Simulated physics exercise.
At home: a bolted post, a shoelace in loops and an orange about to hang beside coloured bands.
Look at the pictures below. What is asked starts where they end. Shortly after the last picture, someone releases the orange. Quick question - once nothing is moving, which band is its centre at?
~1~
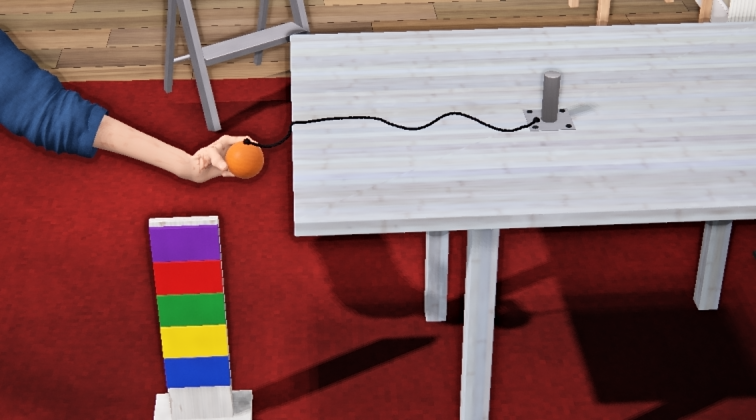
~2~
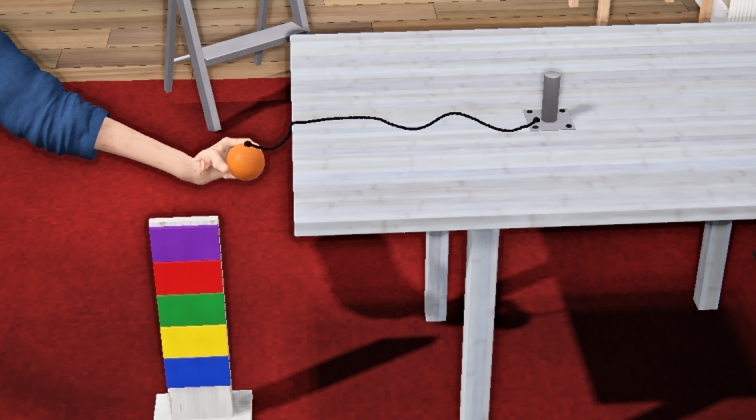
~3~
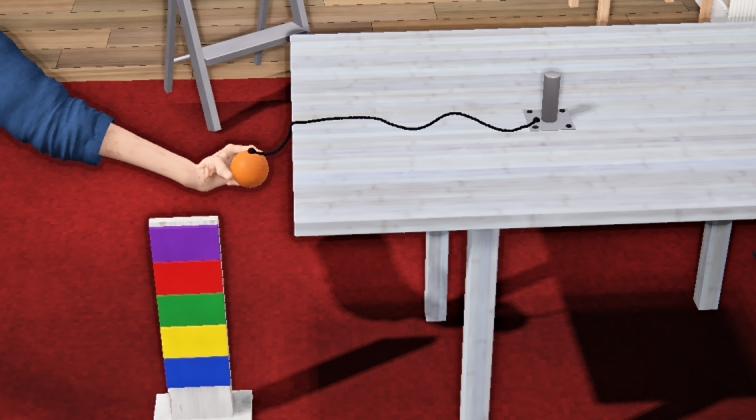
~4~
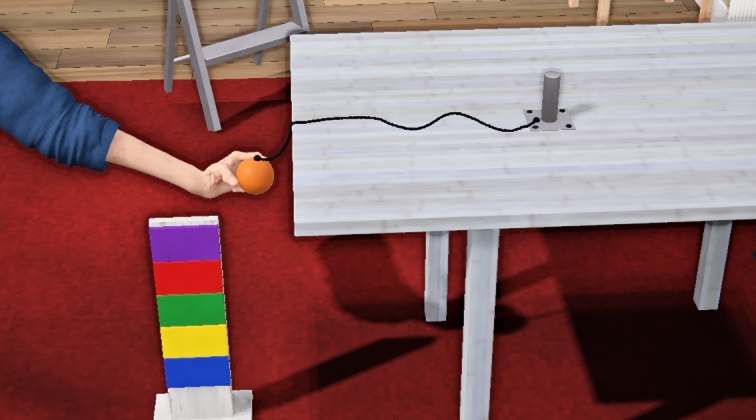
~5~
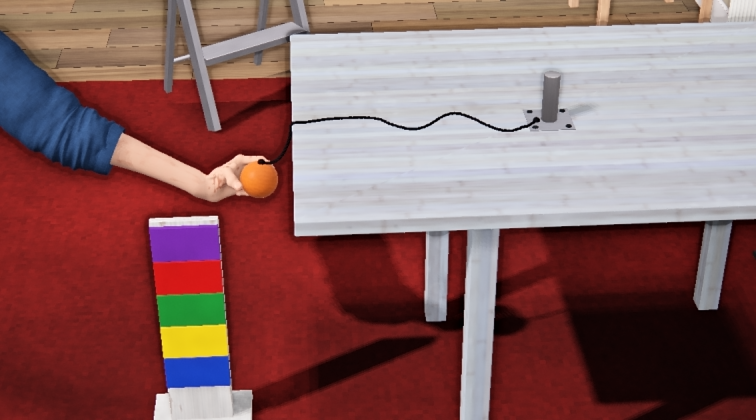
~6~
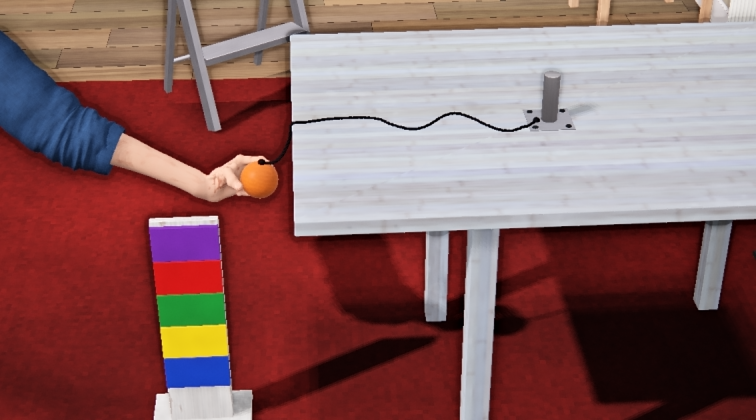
The purple band, I would say.
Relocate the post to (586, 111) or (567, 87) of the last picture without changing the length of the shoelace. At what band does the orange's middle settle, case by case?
In turn, higher than all five and then higher than all five.
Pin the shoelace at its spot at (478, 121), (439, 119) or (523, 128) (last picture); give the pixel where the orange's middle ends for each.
Pixel spots, one per try: About (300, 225), (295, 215), (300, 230).
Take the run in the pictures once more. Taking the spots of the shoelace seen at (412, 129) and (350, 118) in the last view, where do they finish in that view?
Near (375, 123) and (305, 125).
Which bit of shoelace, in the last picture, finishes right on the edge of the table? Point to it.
The point at (338, 119).
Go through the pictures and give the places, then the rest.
Orange (245, 160); purple (185, 245); red (188, 279); green (192, 311); yellow (195, 343); blue (198, 373), in the first frame.
Orange (245, 162); shoelace through (518, 129) (466, 116) (418, 129) (363, 118) (301, 123), in the second frame.
Orange (249, 169), in the third frame.
Orange (255, 176); shoelace through (518, 129) (466, 116) (418, 129) (363, 118) (301, 123), in the fourth frame.
Orange (259, 180), in the fifth frame.
Orange (259, 180); shoelace through (518, 129) (466, 116) (418, 129) (363, 118) (301, 123), in the sixth frame.
Early on, orange near (313, 233); level with purple.
Midway, orange near (282, 236); level with purple.
Finally, orange near (301, 237); level with purple. Its middle rests at the purple band.
